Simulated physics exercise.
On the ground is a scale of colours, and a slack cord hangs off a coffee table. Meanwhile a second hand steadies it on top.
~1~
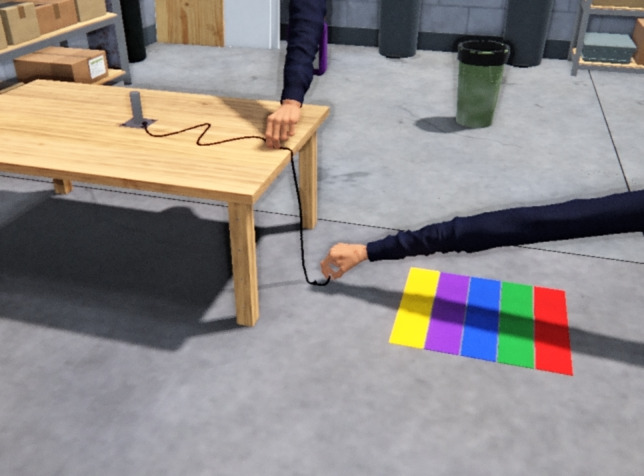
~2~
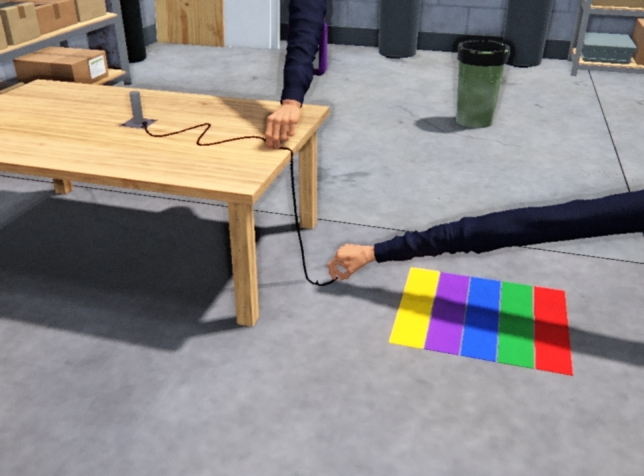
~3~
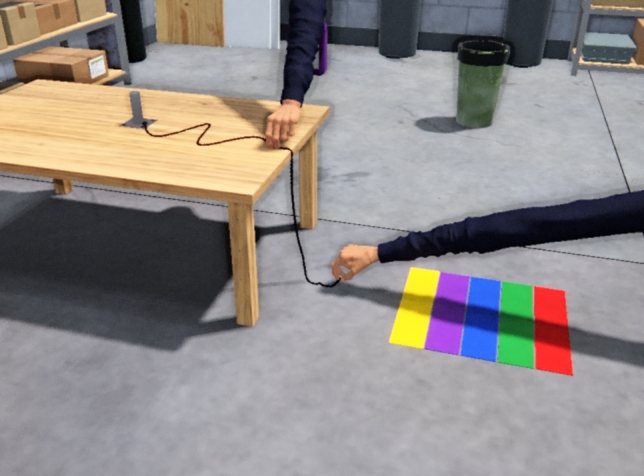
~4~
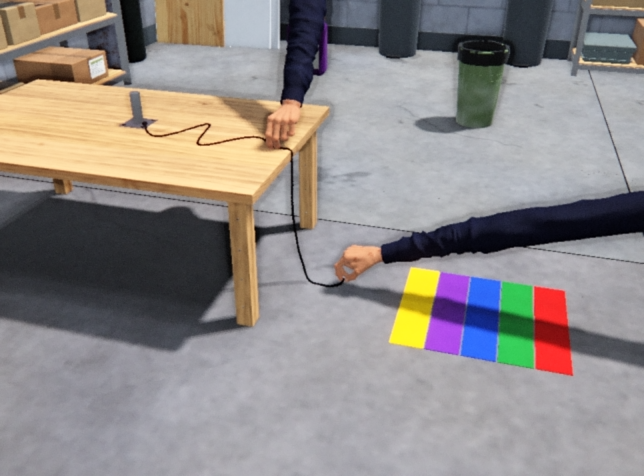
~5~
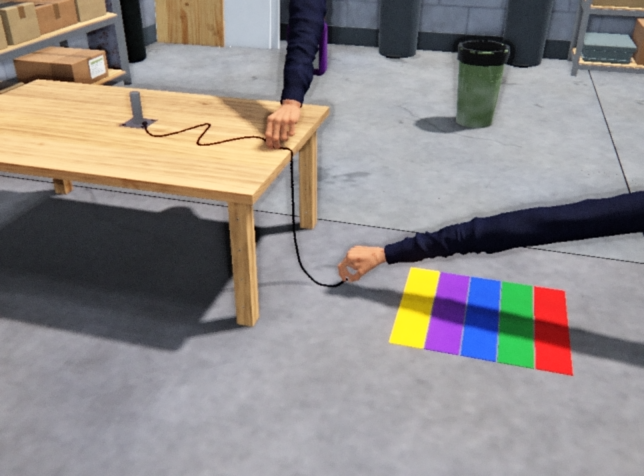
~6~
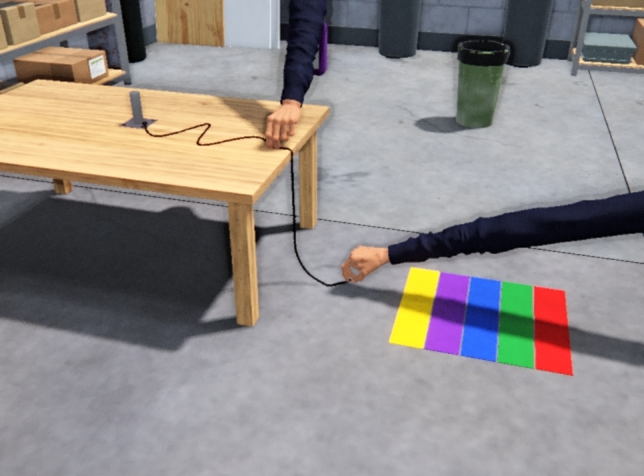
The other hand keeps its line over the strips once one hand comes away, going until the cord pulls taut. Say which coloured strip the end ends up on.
It ends up on the red strip.
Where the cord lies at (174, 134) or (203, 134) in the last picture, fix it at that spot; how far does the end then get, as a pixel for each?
Around (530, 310), then around (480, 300).
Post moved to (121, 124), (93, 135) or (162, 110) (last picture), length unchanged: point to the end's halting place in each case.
Near (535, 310); near (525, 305); near (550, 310).
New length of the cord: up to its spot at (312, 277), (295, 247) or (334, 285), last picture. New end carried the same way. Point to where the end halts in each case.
First (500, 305), then (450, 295), then (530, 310).
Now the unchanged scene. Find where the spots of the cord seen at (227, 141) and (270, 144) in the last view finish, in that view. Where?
(315, 163) and (362, 193), approximately.
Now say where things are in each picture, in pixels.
End (330, 276); yellow (410, 330); purple (444, 336); blue (480, 342); green (516, 348); red (553, 355), in the first frame.
End (337, 277); cord through (151, 135) (210, 125) (211, 144) (271, 146) (294, 197) (304, 262), in the second frame.
End (341, 278), in the third frame.
End (344, 278); cord through (151, 135) (210, 125) (211, 144) (271, 146) (292, 197) (302, 262), in the fourth frame.
End (347, 279), in the fifth frame.
End (351, 280); cord through (151, 135) (210, 125) (211, 144) (271, 146) (293, 197) (300, 262), in the sixth frame.
Soon after, end near (502, 304); over green.
After that, end near (537, 309); over red.
At the stop, end near (557, 312); over red. It gets as far as the red strip.
